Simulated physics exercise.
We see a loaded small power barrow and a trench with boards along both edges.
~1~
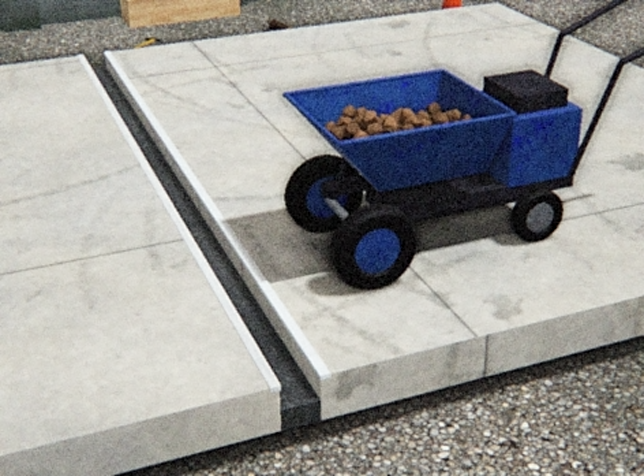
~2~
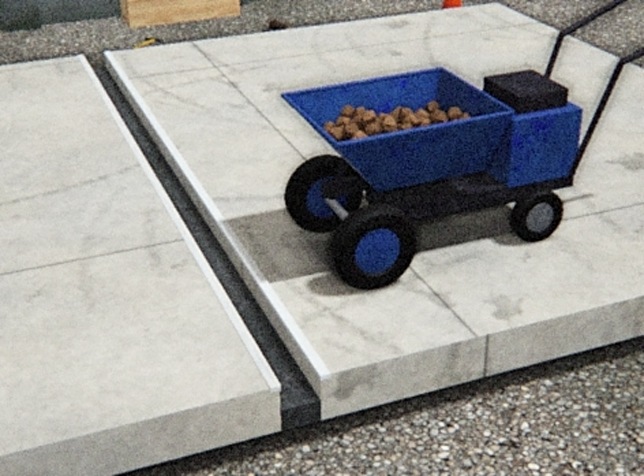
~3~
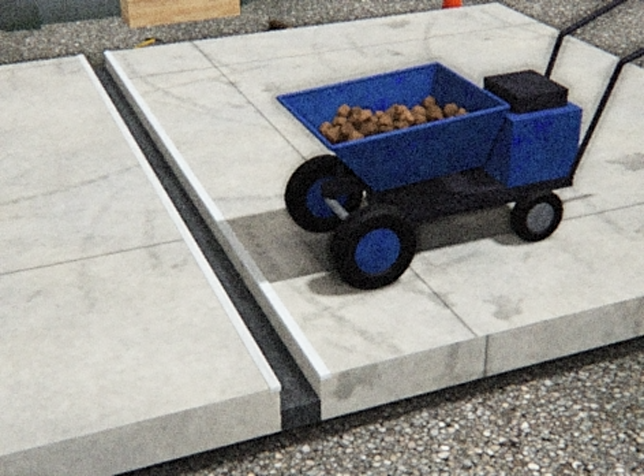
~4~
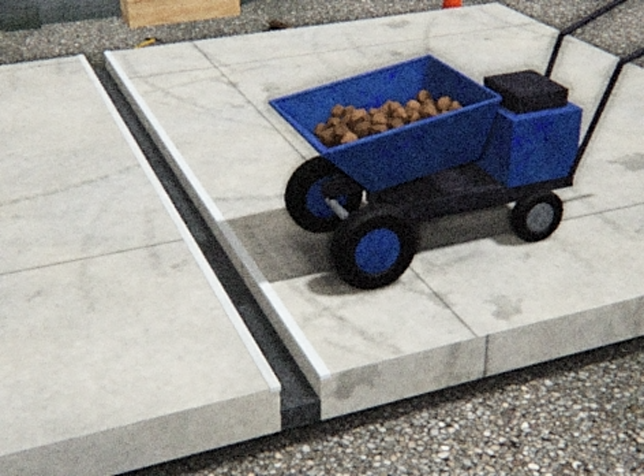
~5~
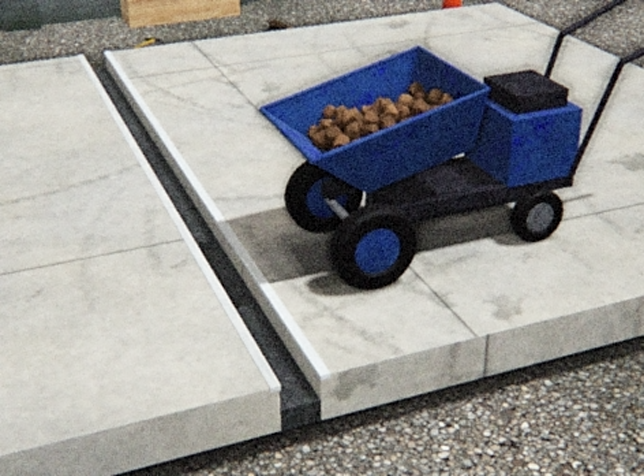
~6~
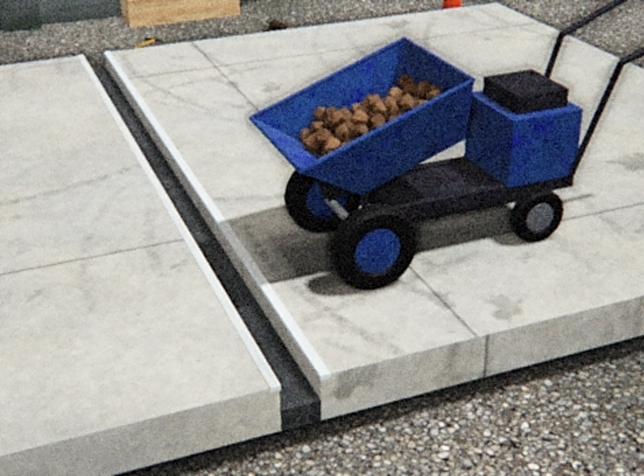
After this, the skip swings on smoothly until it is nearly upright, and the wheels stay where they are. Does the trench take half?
Between the edges lies less than half of the load.
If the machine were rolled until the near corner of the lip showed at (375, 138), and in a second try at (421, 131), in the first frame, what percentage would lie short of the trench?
First some 10, then 50 per cent.
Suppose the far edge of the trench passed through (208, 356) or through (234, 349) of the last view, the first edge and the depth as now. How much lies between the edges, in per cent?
First some 80, then 50 per cent.
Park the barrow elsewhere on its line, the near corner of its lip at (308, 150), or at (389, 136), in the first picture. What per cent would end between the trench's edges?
Roughly 0 per cent, and 50 per cent.
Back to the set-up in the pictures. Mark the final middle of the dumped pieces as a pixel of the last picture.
Around (180, 282).
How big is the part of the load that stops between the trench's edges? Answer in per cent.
Roughly 25 in a hundred.
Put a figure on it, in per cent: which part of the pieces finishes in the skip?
Close to 0 per cent.
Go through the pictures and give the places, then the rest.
In the first frame, lip of the skip at (339, 145), level; top of the load at (408, 132), clay clods; first edge of the trench at (298, 334); far edge at (251, 345), the trench under half as wide as the skip, and about half as deep as wide.
In the second frame, lip of the skip at (337, 146), level; top of the load at (407, 131).
In the third frame, lip of the skip at (331, 149), tipped barely; top of the load at (423, 132).
In the fourth frame, lip of the skip at (323, 154), tipped a little; top of the load at (420, 121).
In the fifth frame, lip of the skip at (312, 161), tipped a little; top of the load at (427, 115).
In the sixth frame, lip of the skip at (301, 171), tipped clearly; top of the load at (416, 109); first edge of the trench at (298, 334); far edge at (251, 345).
Soon, skip tipped steeply; all in the skip.
A while on, skip tipped right over; most in the skip; a stray few in or heaped over the trench; a small part beyond it; a stray few falling.
Towards the end, skip tipped right over; a small part in the skip; about a quarter in or heaped over the trench; about two thirds beyond it.
Finally, skip tipped right over; about a quarter in or heaped over the trench; most beyond it.
